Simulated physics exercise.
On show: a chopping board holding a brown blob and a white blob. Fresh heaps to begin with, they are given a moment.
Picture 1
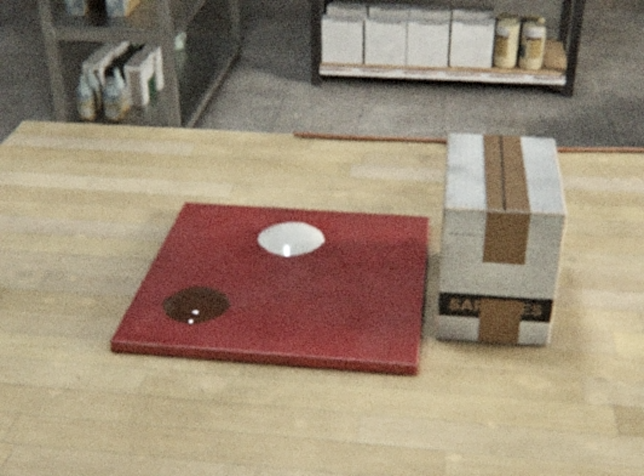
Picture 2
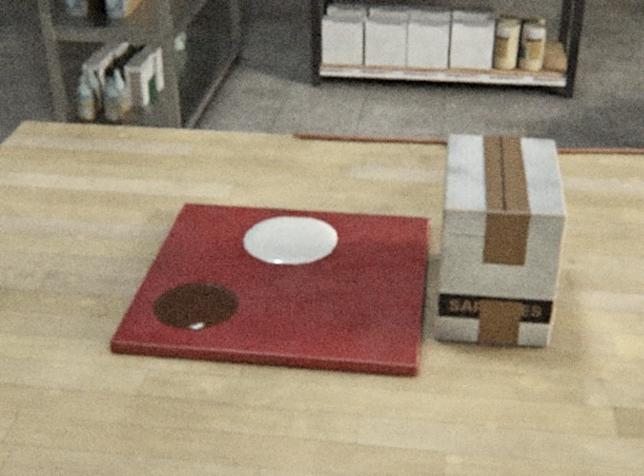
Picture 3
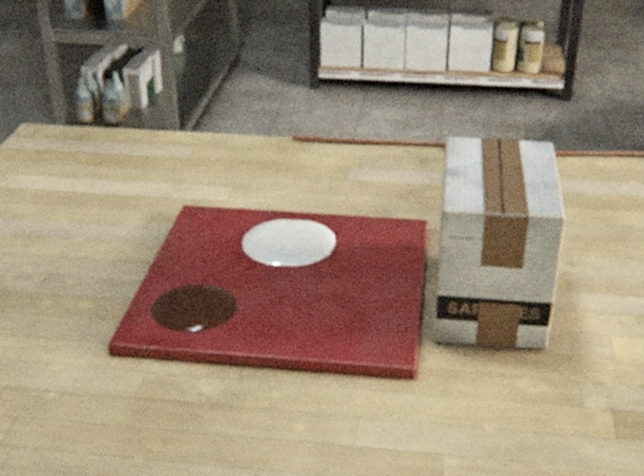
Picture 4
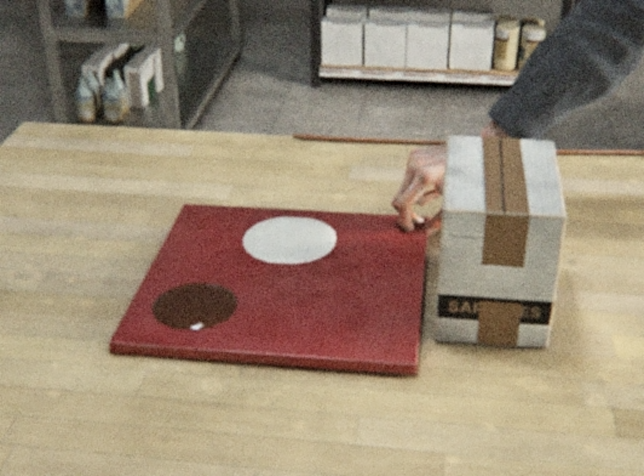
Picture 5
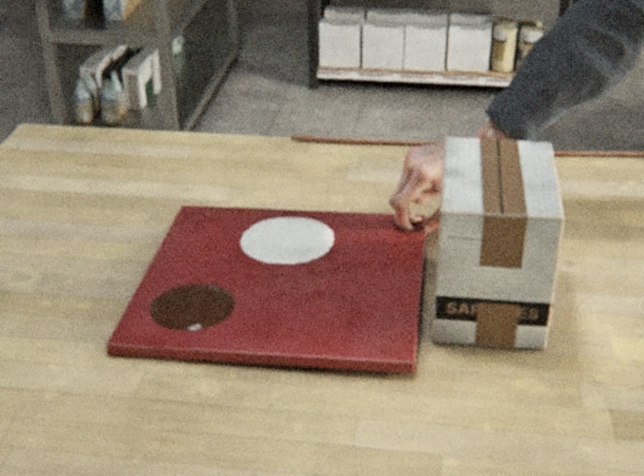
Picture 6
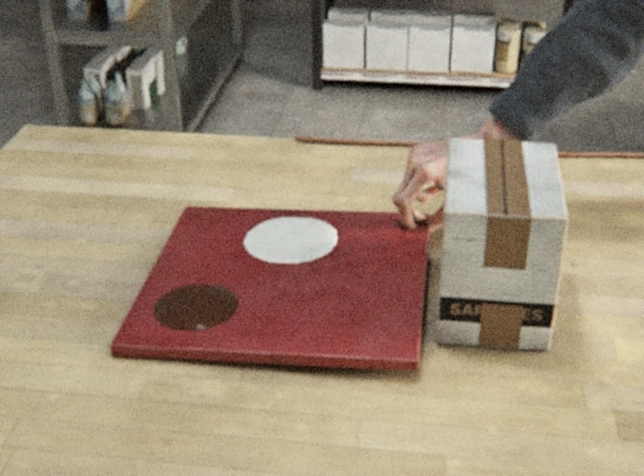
A hand in a dark sleeve comes in from the upper right behind a white box with brown tape, on a pale wooden table seen from slightly above, with shelves behind. A red board lies left of the box, holding a dark brown blob near its front left and a white blob toward the back. Both blobs spread flat, then the hand grips the board's right end and raises it very slightly, while the view barely jitters.
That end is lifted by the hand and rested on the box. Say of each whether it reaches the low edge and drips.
Recorded: Brown blob leaves the surface; white blob leaves the surface.
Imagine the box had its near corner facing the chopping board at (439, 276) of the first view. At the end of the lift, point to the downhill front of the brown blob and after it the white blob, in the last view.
Near (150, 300) for the first, near (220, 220) for the second.
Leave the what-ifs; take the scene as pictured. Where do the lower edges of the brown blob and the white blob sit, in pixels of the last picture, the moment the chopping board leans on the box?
Around (125, 304) and around (173, 229).
Next, slope about 34°; the brown blob is dripping off the low end; the white blob has crept down a long way.
After that, the brown blob is dripping off the low end; the white blob is dripping off the low end.
Finally, slope about 34°; the brown blob is dripping off the low end; the white blob is dripping off the low end.
